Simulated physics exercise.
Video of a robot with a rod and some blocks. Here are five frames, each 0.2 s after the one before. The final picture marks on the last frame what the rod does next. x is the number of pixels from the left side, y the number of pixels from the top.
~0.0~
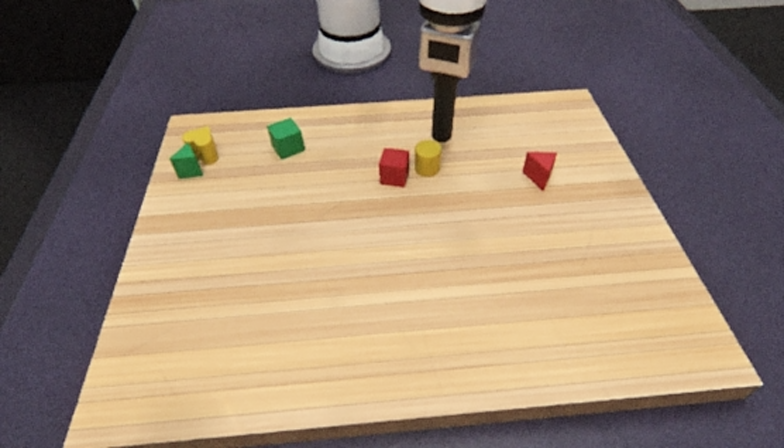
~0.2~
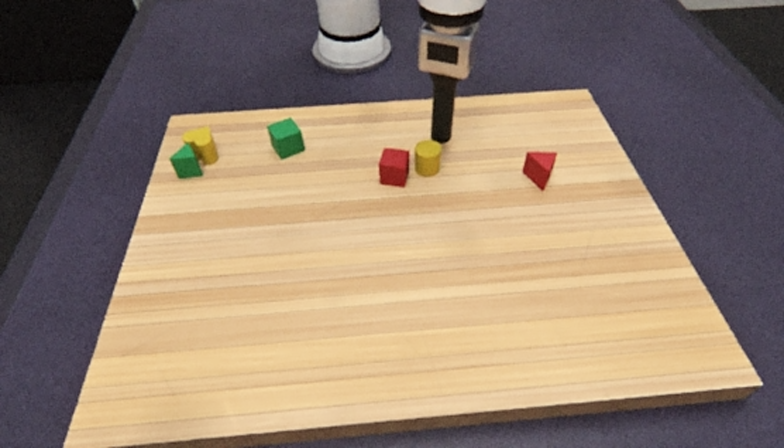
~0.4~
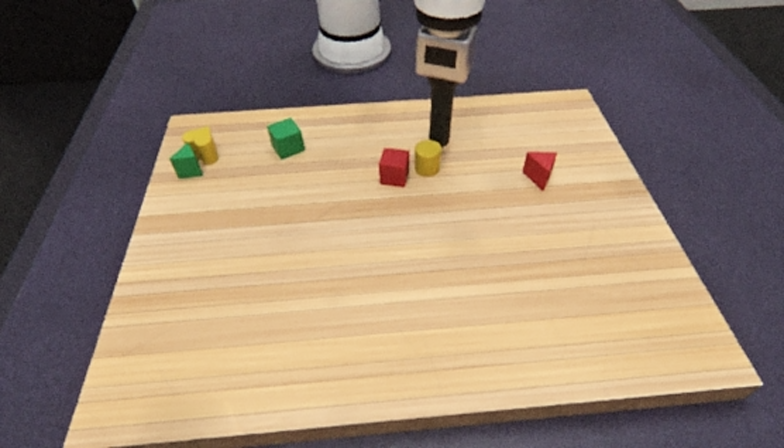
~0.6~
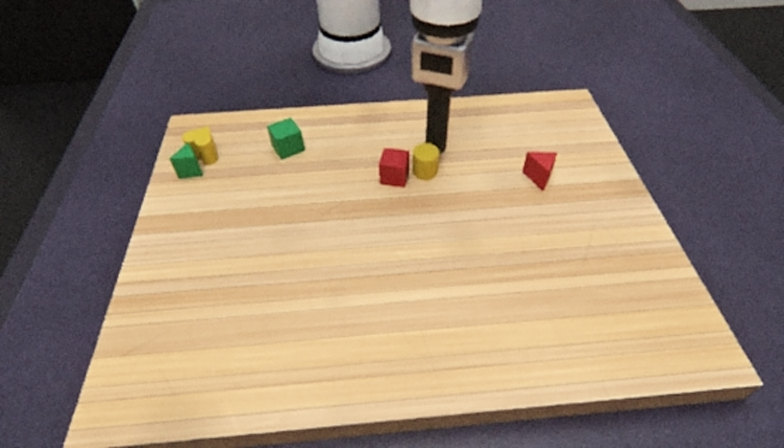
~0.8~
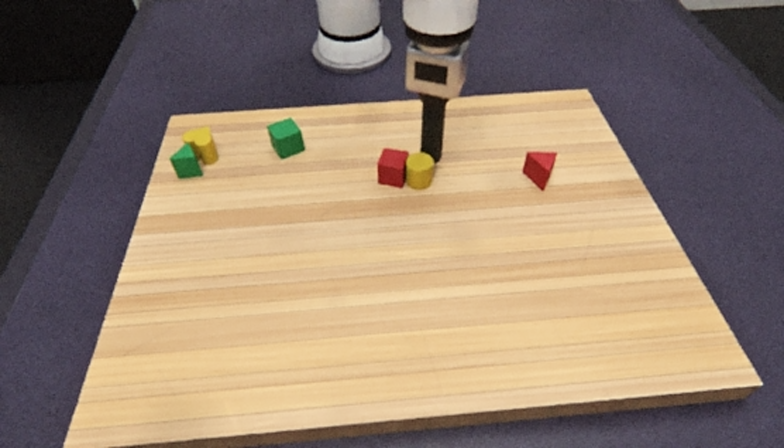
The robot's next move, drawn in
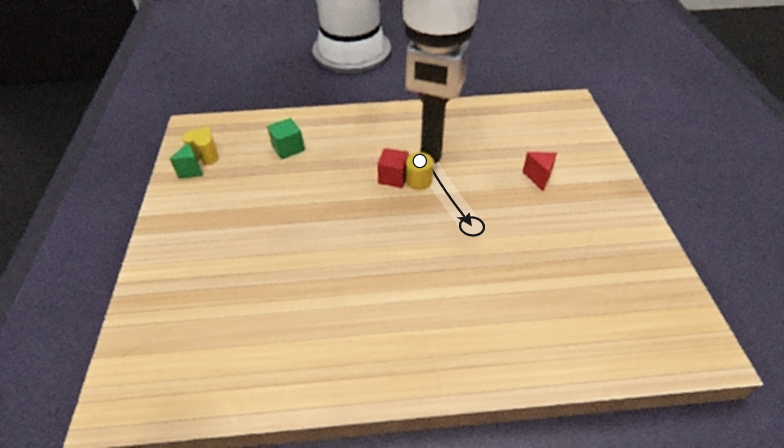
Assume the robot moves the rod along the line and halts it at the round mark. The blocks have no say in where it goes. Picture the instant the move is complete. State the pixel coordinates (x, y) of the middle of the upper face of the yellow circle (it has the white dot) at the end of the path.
The middle of its top is at (420, 171).
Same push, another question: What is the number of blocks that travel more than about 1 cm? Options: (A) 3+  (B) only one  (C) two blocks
B: Only one.
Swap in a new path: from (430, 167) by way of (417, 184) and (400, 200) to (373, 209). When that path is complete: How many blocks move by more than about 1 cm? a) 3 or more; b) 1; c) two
Choice b: 1.
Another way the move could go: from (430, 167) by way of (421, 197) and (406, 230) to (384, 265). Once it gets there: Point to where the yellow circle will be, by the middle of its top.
So, by the moment the path ends, you'll find the top centre of the yellow circle at (377, 208).
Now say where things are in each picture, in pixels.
Tip of the rod (441, 137), middles of tops, red square block (394, 157), yellow circle (428, 148), in the first frame.
Rod (441, 138), nothing pushed, in the second frame.
Rod (439, 142), nothing pushed, in the third frame.
Rod (436, 149), yellow circle (426, 151), in the fourth frame.
Rod (431, 158), red square block (393, 157), yellow circle (420, 161), in the fifth frame.
The line goes from (430, 167) over (449, 195) to (472, 226); the dot is on the yellow circle.
The first path, step by step. One third of the way, rod (443, 177); yellow circle (420, 171).
Two thirds of the way, rod (457, 197); yellow circle (420, 171).
At the end, rod (473, 218); red square block unmoved; yellow circle (420, 171).
